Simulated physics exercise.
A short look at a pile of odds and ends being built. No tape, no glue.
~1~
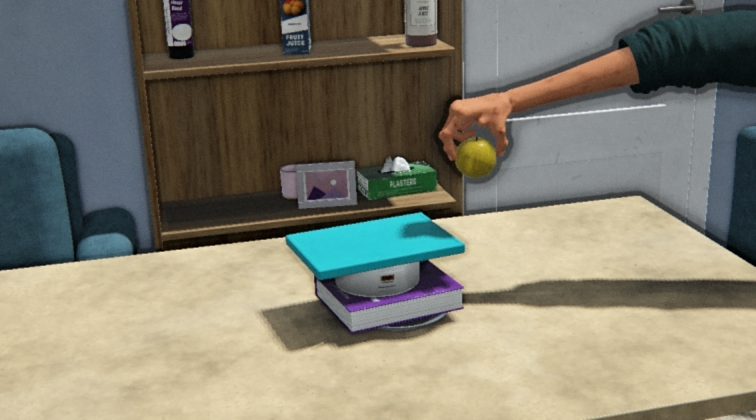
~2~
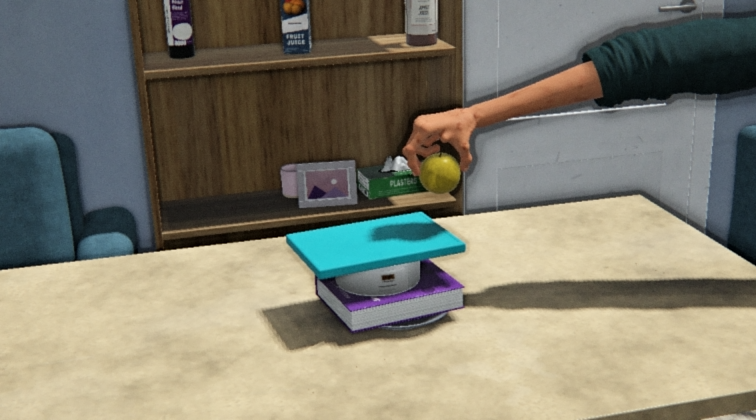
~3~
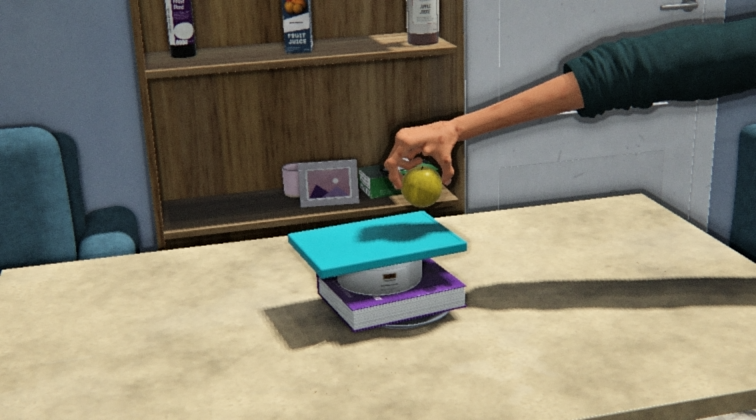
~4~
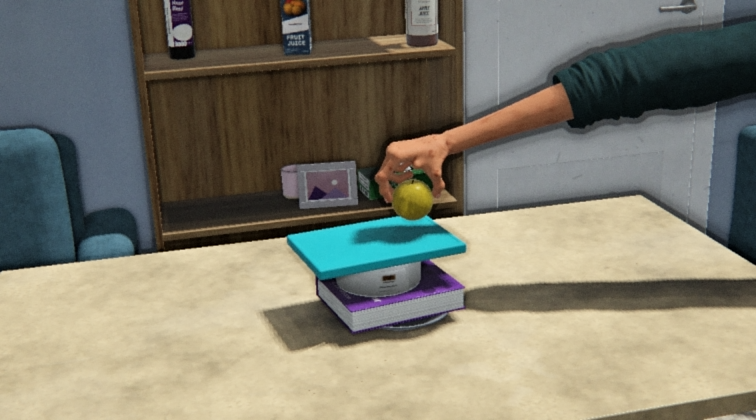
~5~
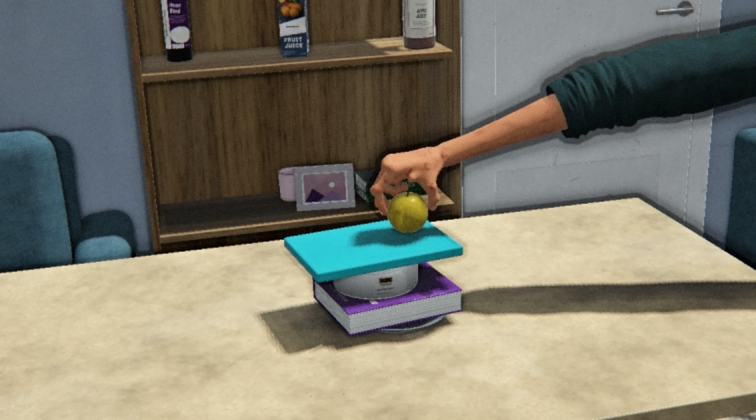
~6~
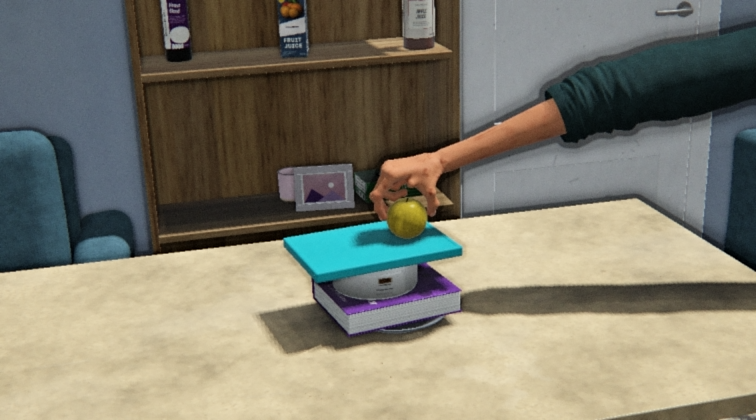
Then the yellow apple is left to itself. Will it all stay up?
As it turns out, it keeps its balance.
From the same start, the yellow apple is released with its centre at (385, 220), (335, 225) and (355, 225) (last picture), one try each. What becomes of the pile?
First, it stays up; second, it keeps its balance; third, it holds.
Then, 1.00 s later than the last frame, things are still on the move.
Then, 2.10 s later than the last frame, all is still.
When it is over, all 5 as before. End places, in pixels of the last picture, yellow apple near (408, 219). The pile stays up.
